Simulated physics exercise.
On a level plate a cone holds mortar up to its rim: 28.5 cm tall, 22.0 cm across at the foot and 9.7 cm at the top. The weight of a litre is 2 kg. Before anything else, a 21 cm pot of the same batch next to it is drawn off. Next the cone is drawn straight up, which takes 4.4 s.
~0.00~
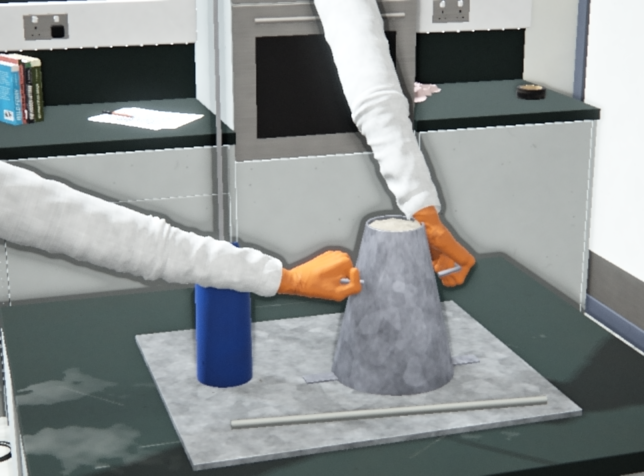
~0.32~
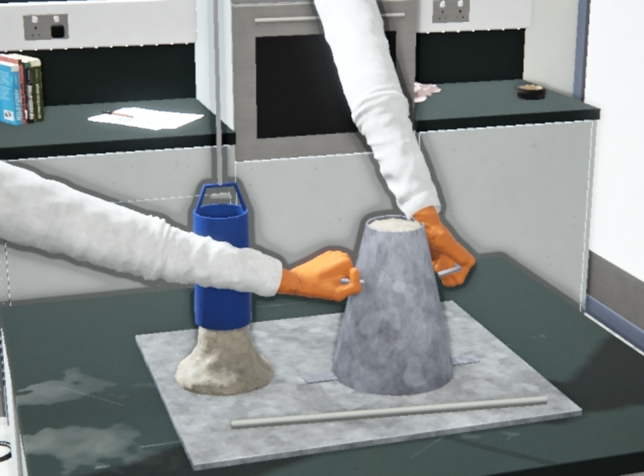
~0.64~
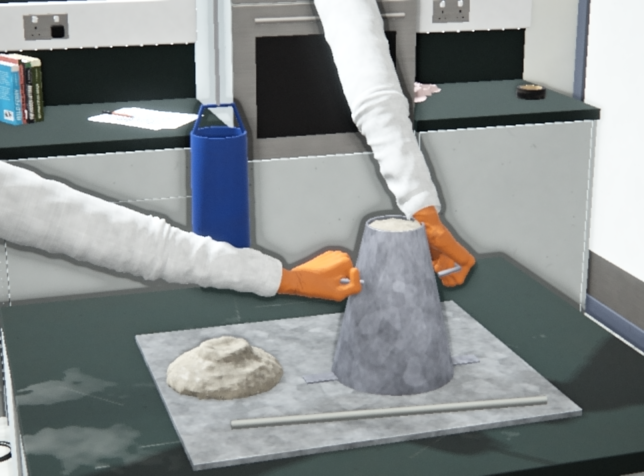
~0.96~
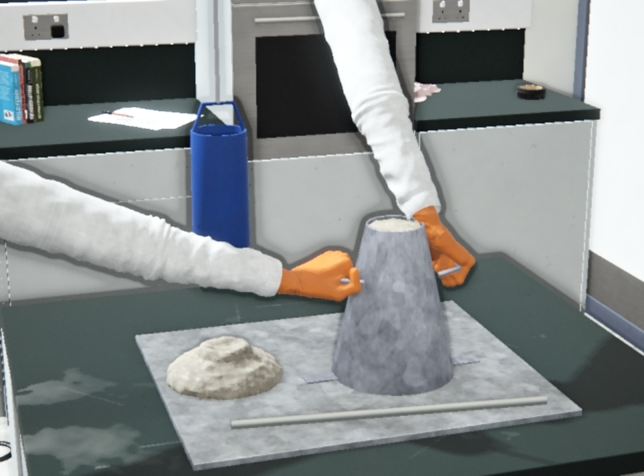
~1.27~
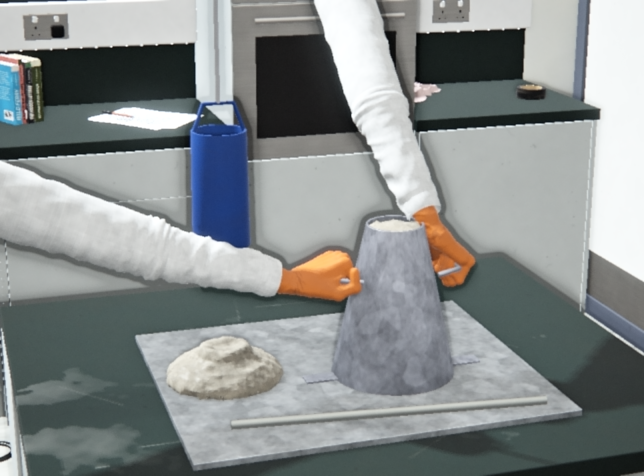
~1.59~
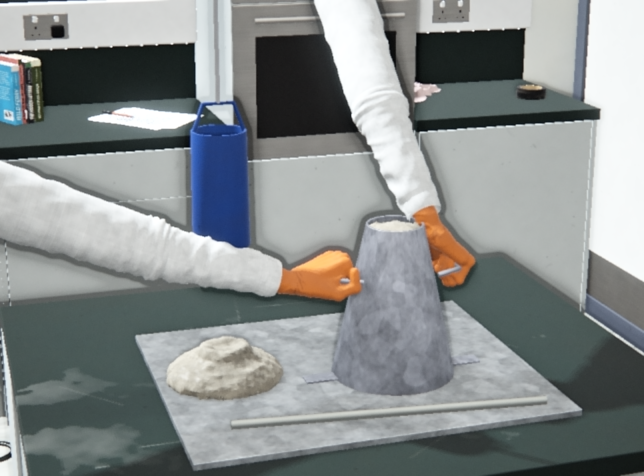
In a laboratory, a blue cylinder lifts off a plate on a dark bench, and the pale mixture beneath it slumps into a low heap, while two orange-gloved hands stay on a filled grey cone to the right.
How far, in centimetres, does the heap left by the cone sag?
Roughly 18 cm.
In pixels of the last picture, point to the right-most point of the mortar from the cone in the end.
Roughly at pixel (493, 375).
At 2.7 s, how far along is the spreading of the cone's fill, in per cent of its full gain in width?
I'd put it at about 90 in a hundred.
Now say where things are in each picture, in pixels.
The first frame shows middle of the pot's mouth at (222, 272), still down; middle of the cone's top at (395, 225), not yet moved.
The second frame shows middle of the pot's mouth at (221, 213), raised 11 cm; the pot's heap 11 cm high and 18 cm wide, top at (224, 324); middle of the cone's top at (395, 225), not yet moved.
The third frame shows middle of the pot's mouth at (219, 134), raised 25 cm; the pot's heap 6.5 cm high and 21 cm wide, top at (224, 346); middle of the cone's top at (395, 225), not yet moved.
The fourth frame shows middle of the pot's mouth at (219, 132), raised 26 cm; the pot's heap 6.5 cm high and 21 cm wide, top at (224, 346); middle of the cone's top at (395, 225), not yet moved.
The fifth frame shows middle of the pot's mouth at (219, 132), raised 26 cm; the pot's heap 6.5 cm high and 21 cm wide, top at (224, 346); middle of the cone's top at (395, 225), not yet moved.
The sixth frame shows middle of the pot's mouth at (219, 132), raised 26 cm; the pot's heap 6.5 cm high and 21 cm wide, top at (224, 346); middle of the cone's top at (395, 225), not yet moved.
After 2.7 s, the cone is up 6.8 cm; the mortar has come down 15 cm to 13 cm and is 35 cm wide.
After 3.8 s, the cone is up 18 cm; the mortar has come down 18 cm to 11 cm and is 37 cm wide.
After 4.9 s, the cone is up 29 cm; the mortar has come down 18 cm to 11 cm and is 37 cm wide.
After 6.2 s, the cone is clear; the mortar has come down 18 cm to 11 cm and is 37 cm wide.
After 6.7 s, at rest, the cone is clear; the mortar has come down 18 cm to 11 cm and is 37 cm wide.
